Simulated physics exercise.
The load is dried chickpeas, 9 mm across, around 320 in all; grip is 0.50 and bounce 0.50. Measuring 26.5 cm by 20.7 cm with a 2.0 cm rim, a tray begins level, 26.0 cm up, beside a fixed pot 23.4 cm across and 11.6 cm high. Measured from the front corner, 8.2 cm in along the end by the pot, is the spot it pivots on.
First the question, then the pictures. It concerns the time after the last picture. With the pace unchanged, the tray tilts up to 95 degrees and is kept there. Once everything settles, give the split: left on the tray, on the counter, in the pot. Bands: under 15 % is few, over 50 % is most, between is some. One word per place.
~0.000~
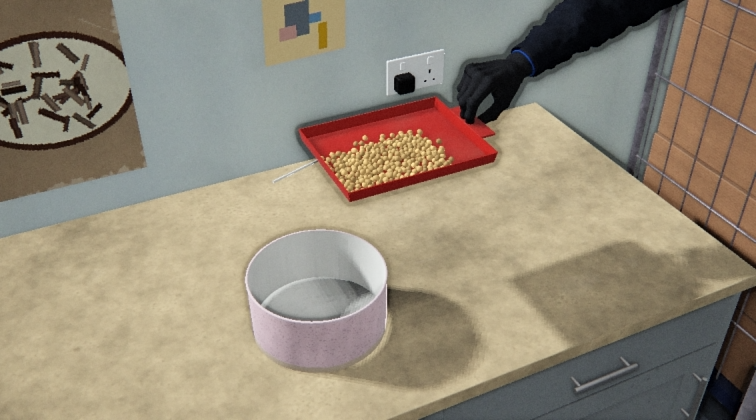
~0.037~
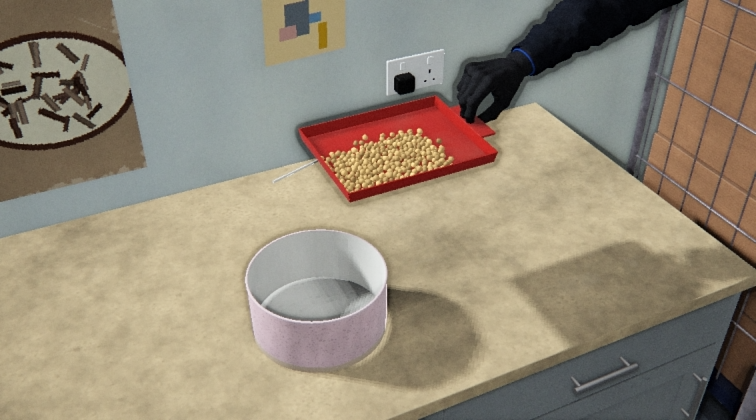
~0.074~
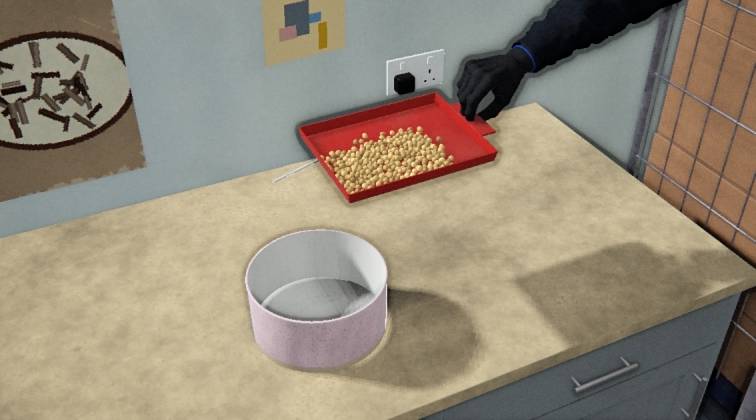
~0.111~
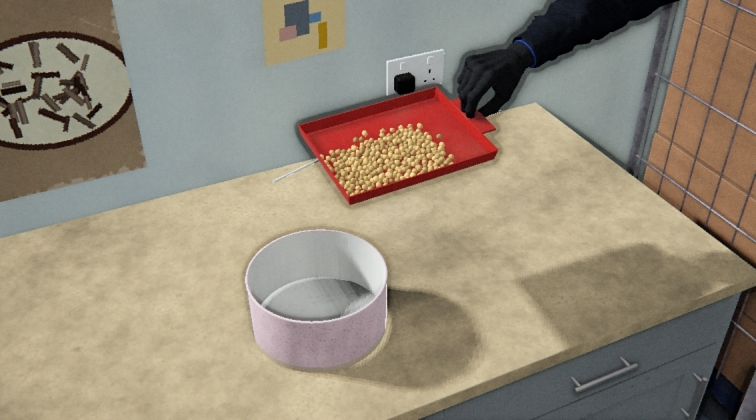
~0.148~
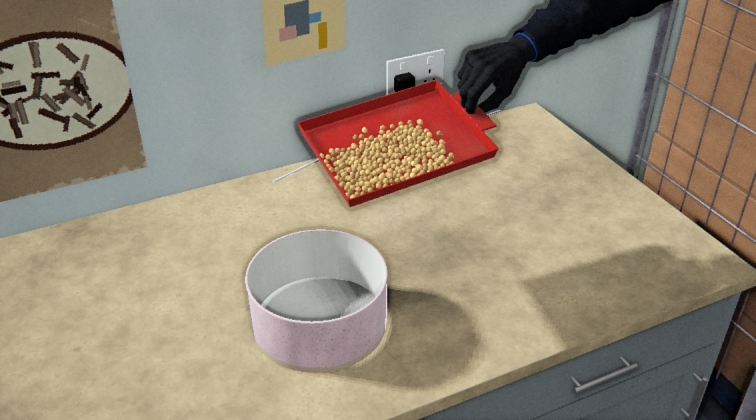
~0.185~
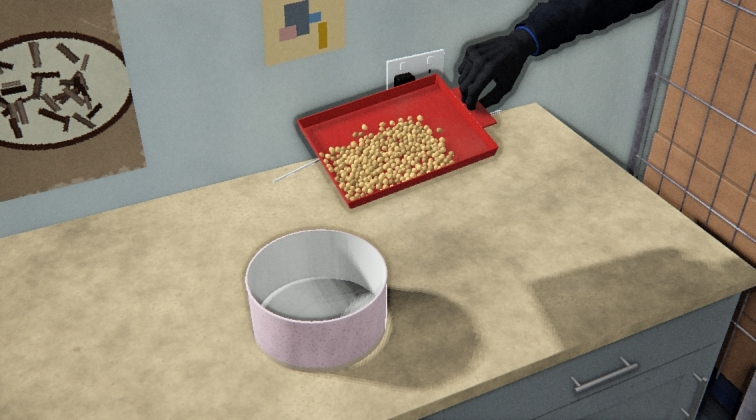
Left on the tray: Few, counter: Some, pot: Most.
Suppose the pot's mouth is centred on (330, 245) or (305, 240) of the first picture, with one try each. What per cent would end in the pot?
70 and 25 %.
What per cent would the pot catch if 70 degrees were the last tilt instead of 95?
Estimate: Roughly 10 percent.
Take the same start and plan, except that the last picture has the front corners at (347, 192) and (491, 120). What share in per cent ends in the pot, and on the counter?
Pot 70 % / counter 30 %.
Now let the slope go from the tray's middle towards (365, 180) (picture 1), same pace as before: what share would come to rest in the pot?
Something like 100 per cent of the pieces.
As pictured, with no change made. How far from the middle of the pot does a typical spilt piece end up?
Close to 18 cm, give or take.
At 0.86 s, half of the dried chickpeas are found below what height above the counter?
Around 28 cm up.
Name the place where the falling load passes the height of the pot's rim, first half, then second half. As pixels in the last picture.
The first half passes near (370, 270) and the second half near (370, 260).
After 0.59 s, tilt 52 degrees; the tray holds 100 %, the pot 0 %.
After 0.86 s, tilt 79 degrees; the tray holds 90 %, the pot 5 %.
After 1.23 s, tilt 95 degrees; the tray holds 30 %, the pot 30 %.
By 2.3 s all is still; tray 0 %, counter 30 %, pot 70 %.
